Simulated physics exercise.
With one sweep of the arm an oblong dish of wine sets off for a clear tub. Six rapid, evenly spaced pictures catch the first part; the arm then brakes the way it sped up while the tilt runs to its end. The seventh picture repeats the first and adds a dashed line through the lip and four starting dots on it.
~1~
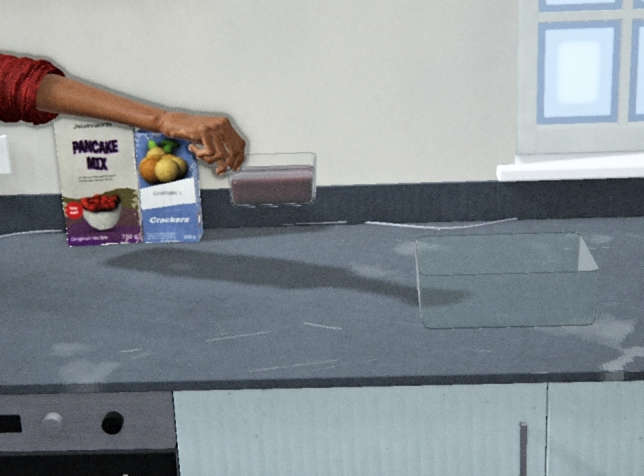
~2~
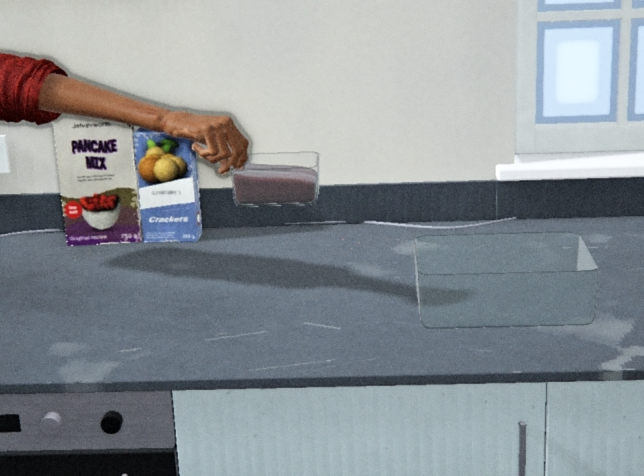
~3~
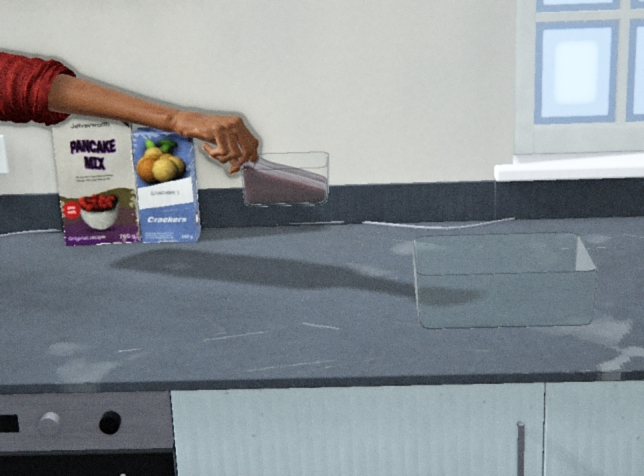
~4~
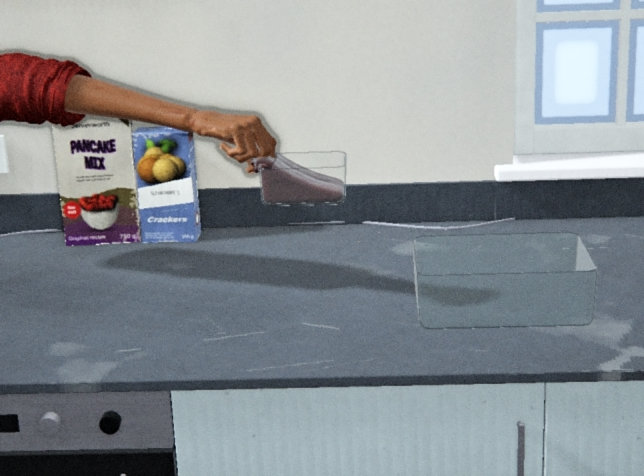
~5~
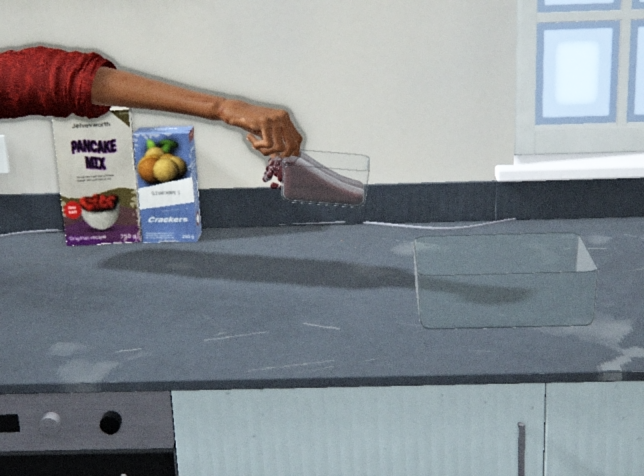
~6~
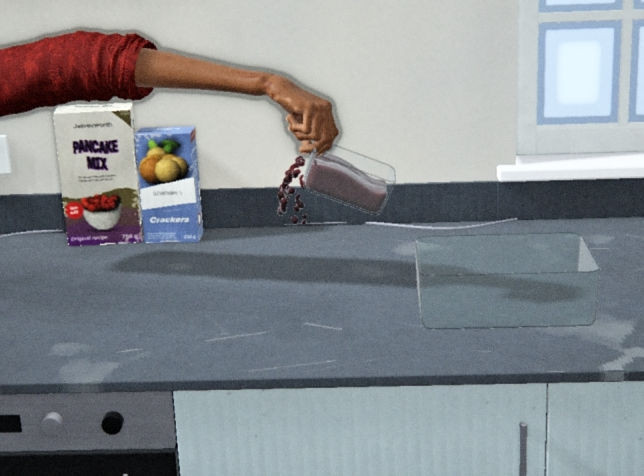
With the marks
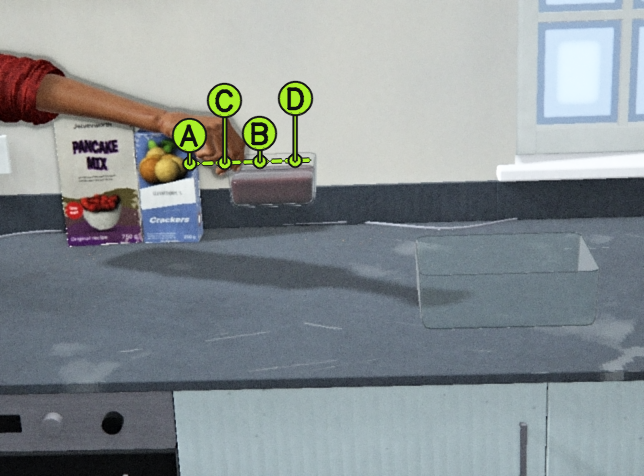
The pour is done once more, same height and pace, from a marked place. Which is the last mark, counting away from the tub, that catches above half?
It is B.
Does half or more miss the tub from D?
No.
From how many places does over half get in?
Two of the four.
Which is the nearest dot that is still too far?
Dot C.
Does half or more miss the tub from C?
Yes.
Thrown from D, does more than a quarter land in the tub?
Yes, clearly.
On the marked copy, A at (189, 163); B at (259, 161); C at (224, 162); D at (295, 160).
If A is chosen, about 1 % lands in the tub, 95 % falls short and 3 % goes beside or beyond.
If B is chosen, about 66 % lands in the tub, 26 % falls short and 8 % goes beside or beyond.
If C is chosen, about 36 % lands in the tub, 59 % falls short and 5 % goes beside or beyond.
If D is chosen, about 72 % lands in the tub, 19 % falls short and 9 % goes beside or beyond.
